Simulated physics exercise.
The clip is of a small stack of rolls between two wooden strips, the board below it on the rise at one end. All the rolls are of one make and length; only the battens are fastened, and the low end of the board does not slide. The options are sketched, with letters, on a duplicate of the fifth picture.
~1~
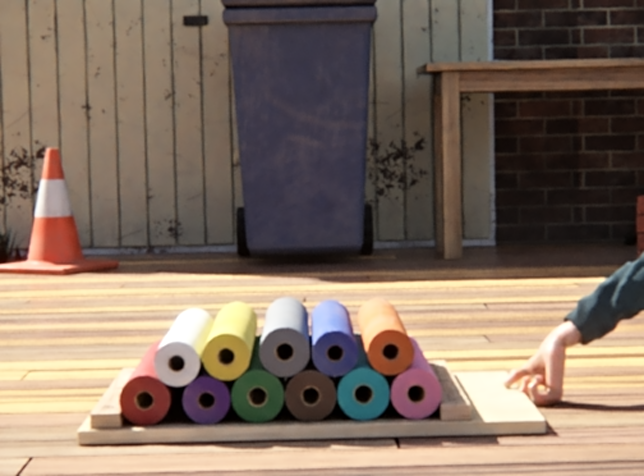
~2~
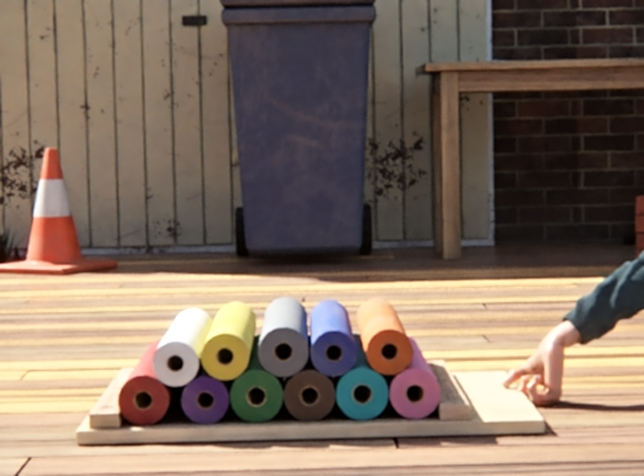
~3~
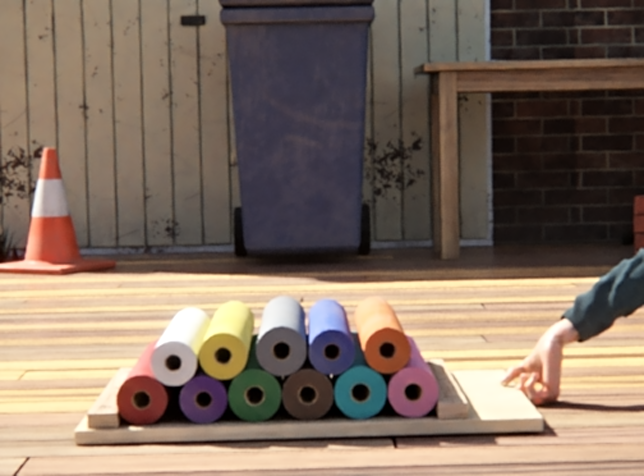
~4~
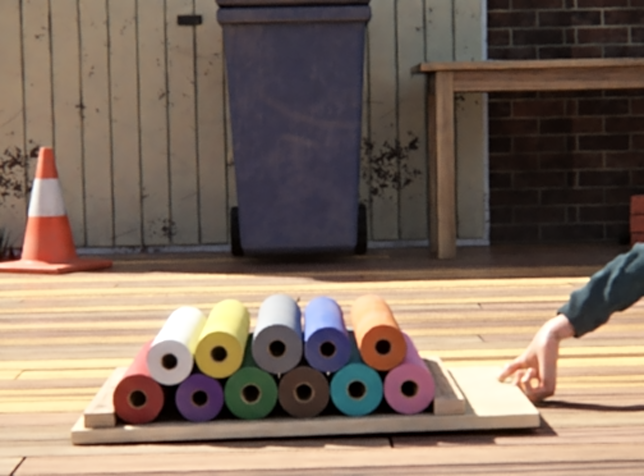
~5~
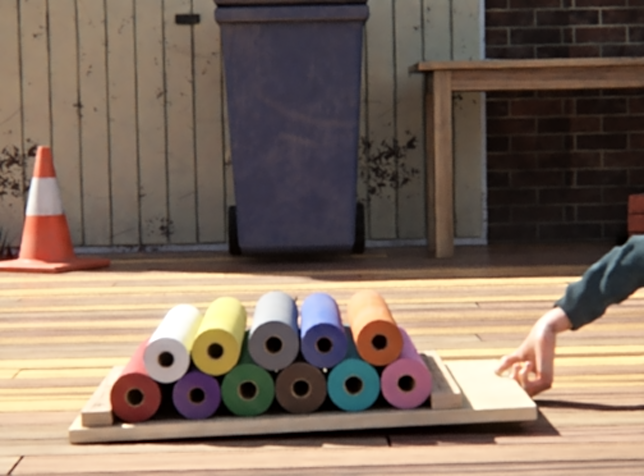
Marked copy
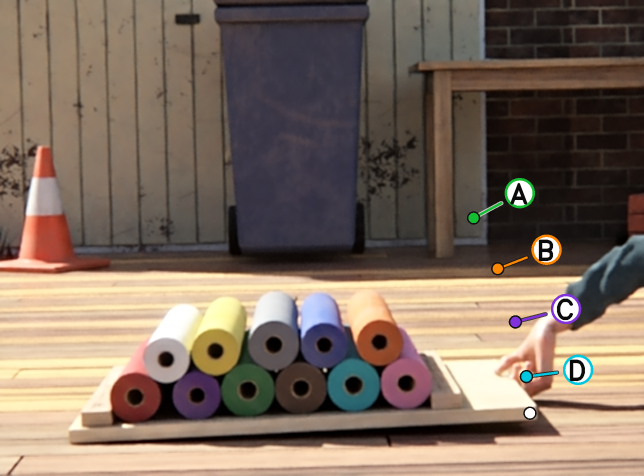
Hand at right slightly raising one end of a wooden board stacked with two rows of colourful rolls on sunlit decking.
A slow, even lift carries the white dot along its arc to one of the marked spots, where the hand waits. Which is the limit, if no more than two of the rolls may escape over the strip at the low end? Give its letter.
Lift it to A and no more.
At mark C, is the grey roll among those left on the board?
The grey roll: Yes.
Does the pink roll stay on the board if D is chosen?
The pink roll: Yes.
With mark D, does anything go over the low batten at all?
No.
On the copy, A at (474, 218); B at (498, 269); C at (515, 322); D at (527, 377); the white dot at (530, 413).
On A. First, board at 17°.
Then, board at 27°.
Finally, board at 27°, two over the low batten (white, yellow).
By contrast, B none over the low batten; C none over the low batten; D none over the low batten.
